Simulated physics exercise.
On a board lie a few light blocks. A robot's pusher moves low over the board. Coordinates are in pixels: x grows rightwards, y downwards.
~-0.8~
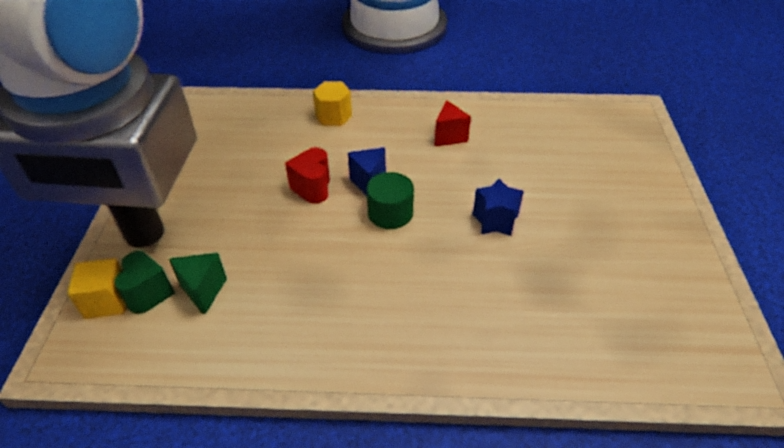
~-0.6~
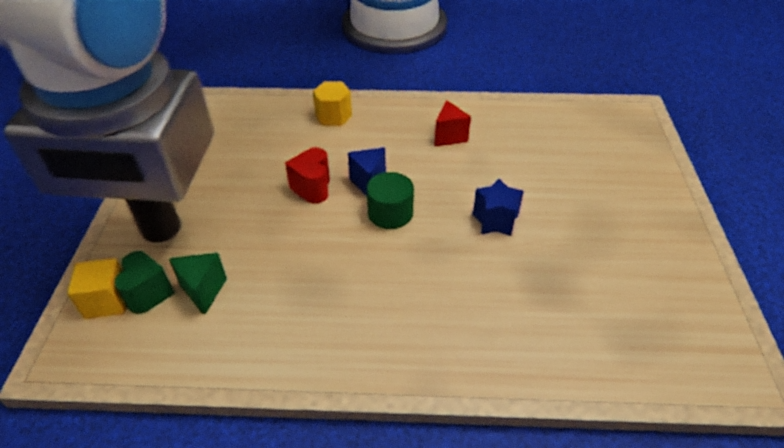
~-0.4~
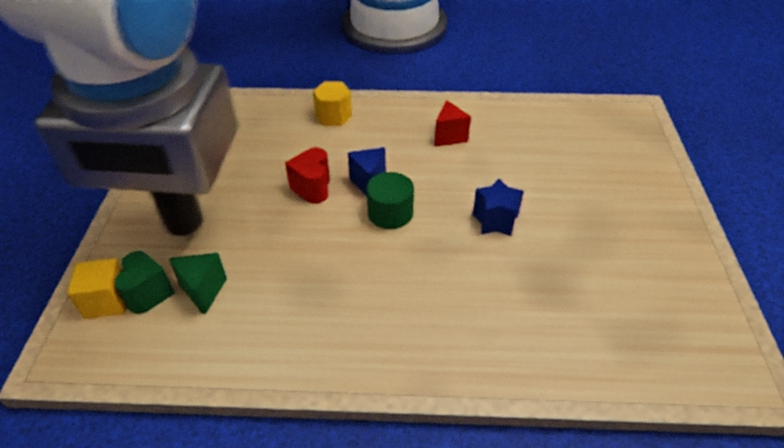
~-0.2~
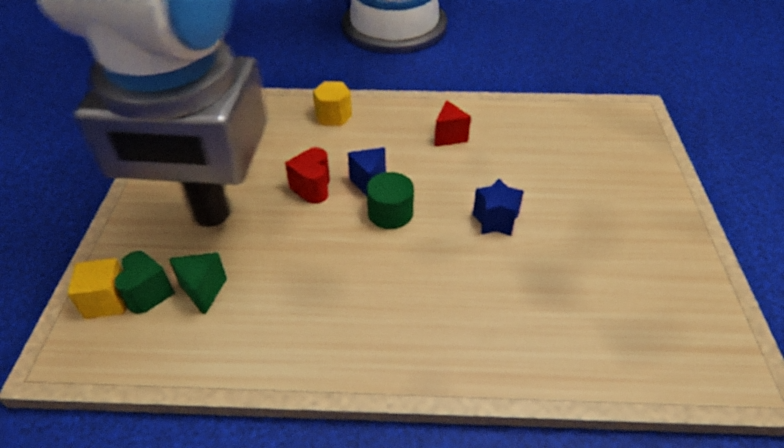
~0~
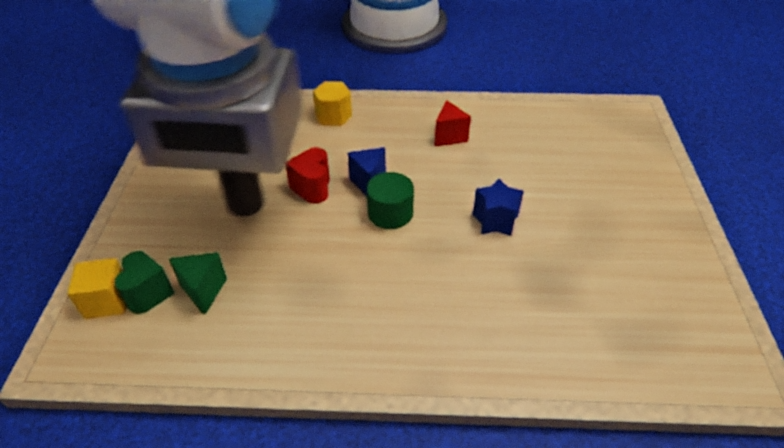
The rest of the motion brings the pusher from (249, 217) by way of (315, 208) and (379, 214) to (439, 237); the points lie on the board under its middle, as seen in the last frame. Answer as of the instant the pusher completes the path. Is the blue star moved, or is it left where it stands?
It does get moved.
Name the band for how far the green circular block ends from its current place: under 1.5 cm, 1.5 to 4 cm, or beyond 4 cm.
It goes beyond 4 cm.
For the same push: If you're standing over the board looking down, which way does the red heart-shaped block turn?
Viewed from the top, it goes anticlockwise.
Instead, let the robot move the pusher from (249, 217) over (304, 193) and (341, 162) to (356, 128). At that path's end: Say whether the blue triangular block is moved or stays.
Moved off its spot.
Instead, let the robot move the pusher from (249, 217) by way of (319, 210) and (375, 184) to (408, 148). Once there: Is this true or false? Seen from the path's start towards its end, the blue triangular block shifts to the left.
The statement is correct.
What follows on the original path. One third of the way, pusher at (315, 195); red heart-shaped block at (322, 158), turned 40° anticlockwise.
Two thirds of the way, pusher at (380, 202); red heart-shaped block at (324, 157), turned 45° anticlockwise; green circular block at (423, 190).
At the end, pusher at (441, 224); red heart-shaped block at (324, 157), turned 45° anticlockwise; blue triangular block not moved; green circular block at (478, 196); blue star at (519, 191).
